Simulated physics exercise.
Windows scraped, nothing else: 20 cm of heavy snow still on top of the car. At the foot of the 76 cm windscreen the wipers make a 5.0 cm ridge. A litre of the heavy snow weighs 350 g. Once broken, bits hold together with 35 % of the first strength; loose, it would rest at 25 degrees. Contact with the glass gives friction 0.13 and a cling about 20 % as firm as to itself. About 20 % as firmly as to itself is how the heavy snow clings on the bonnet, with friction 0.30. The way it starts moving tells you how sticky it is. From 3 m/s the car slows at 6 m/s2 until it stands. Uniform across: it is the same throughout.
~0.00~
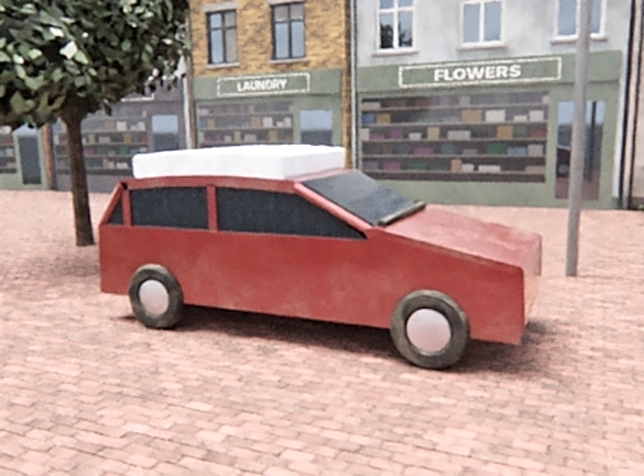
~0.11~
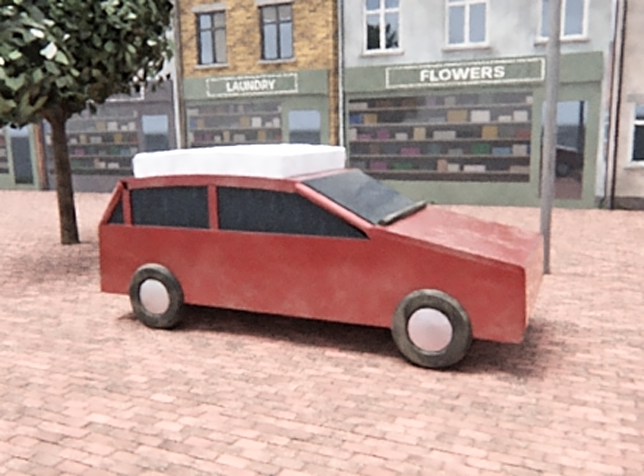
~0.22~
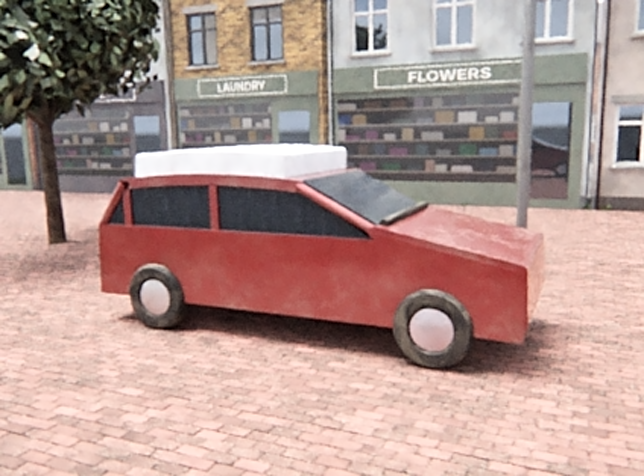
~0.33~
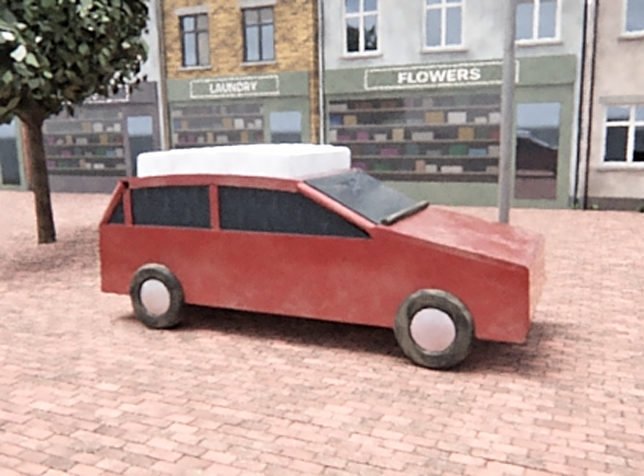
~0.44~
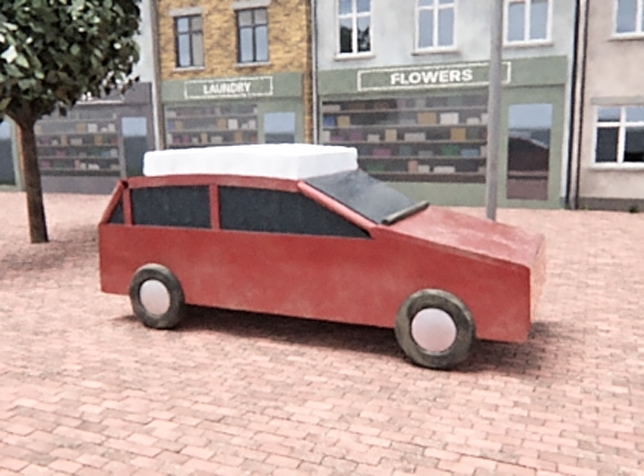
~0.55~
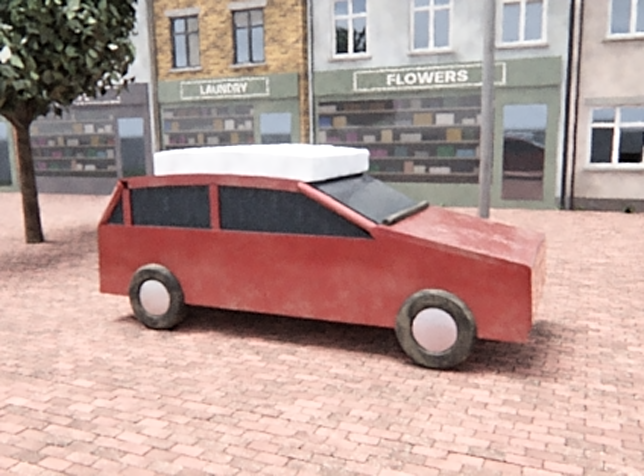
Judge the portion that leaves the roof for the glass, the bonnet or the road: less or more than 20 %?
I judge it more.
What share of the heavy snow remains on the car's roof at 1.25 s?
Something close to 40 in a hundred.
After 0.87 s, 65 % of the snow is on the roof, 35 % on the glass, none on the bonnet and none has gone off the nose.
After 1.25 s, 42 % of the snow is on the roof, 37 % on the glass, 20 % on the bonnet and none has gone off the nose.
After 1.62 s, 34 % of the snow is on the roof, 37 % on the glass, 28 % on the bonnet and 1 % has gone off the nose.
After 2.00 s, 34 % of the snow is on the roof, 36 % on the glass, 23 % on the bonnet and 6 % has gone off the nose.
After 2.60 s, 34 % of the snow is on the roof, 36 % on the glass, 23 % on the bonnet and 6 % has gone off the nose.
